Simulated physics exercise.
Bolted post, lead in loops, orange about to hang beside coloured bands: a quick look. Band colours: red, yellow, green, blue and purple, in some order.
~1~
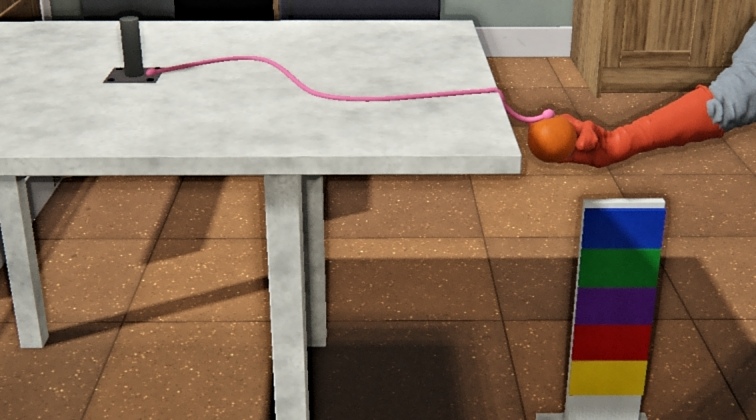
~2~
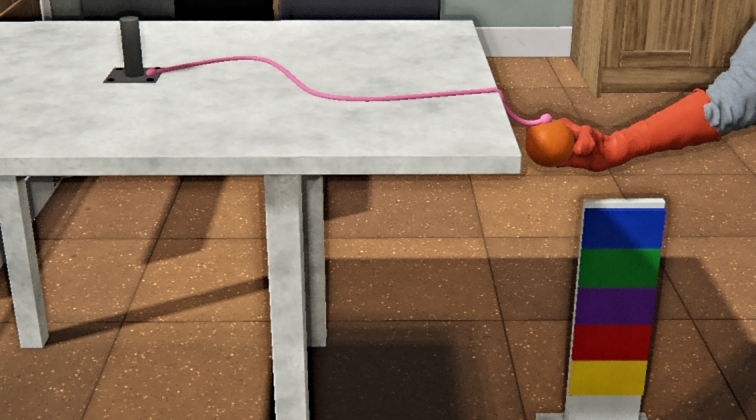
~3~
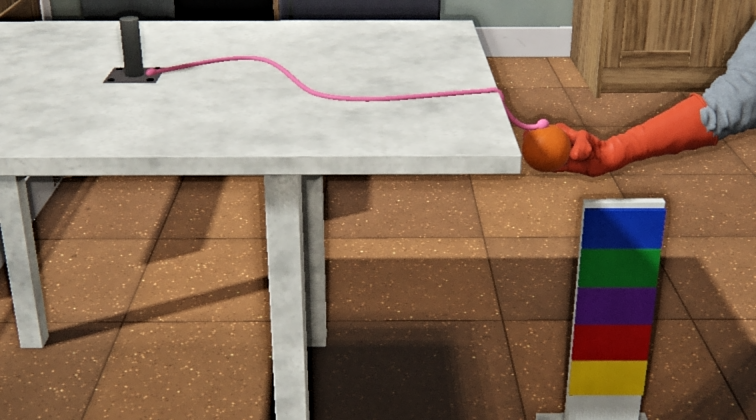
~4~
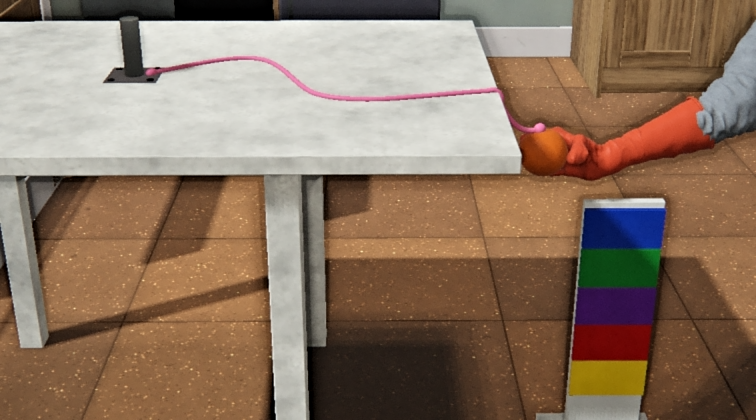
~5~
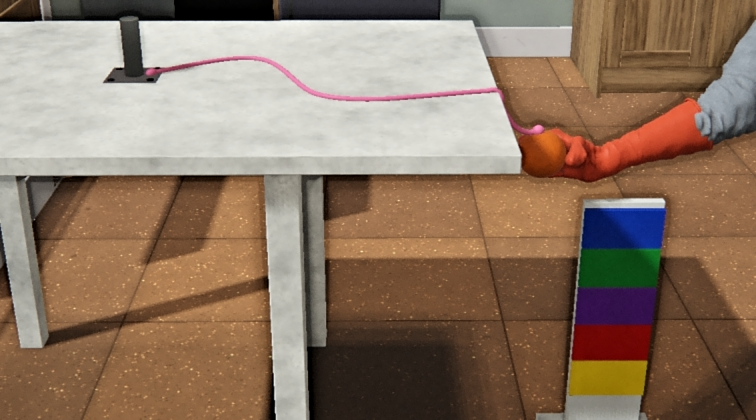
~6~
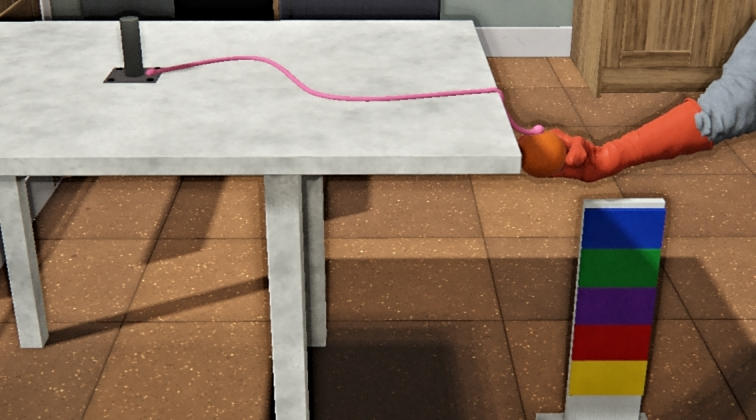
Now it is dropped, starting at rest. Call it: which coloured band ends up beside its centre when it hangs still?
Green, beside its centre.
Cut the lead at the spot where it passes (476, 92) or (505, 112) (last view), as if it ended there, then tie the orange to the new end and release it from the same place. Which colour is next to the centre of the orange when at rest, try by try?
It would be higher than all five; blue.
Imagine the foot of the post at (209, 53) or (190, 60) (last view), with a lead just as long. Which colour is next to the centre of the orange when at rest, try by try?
First try: Purple; second try: Purple.
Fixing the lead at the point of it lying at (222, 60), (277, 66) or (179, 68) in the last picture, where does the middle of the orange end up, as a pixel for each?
Going through the three tries, you get (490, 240), (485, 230) and (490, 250).
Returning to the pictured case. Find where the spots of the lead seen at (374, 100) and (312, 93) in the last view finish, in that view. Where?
Near (468, 83) and (401, 81).
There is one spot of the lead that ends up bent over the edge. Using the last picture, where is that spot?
That spot is around (405, 98).
Early on, orange near (477, 243); level with green.
Midway, orange near (511, 259); level with green.
Finally, orange near (494, 261); level with green. Its centre hangs level with the green band.
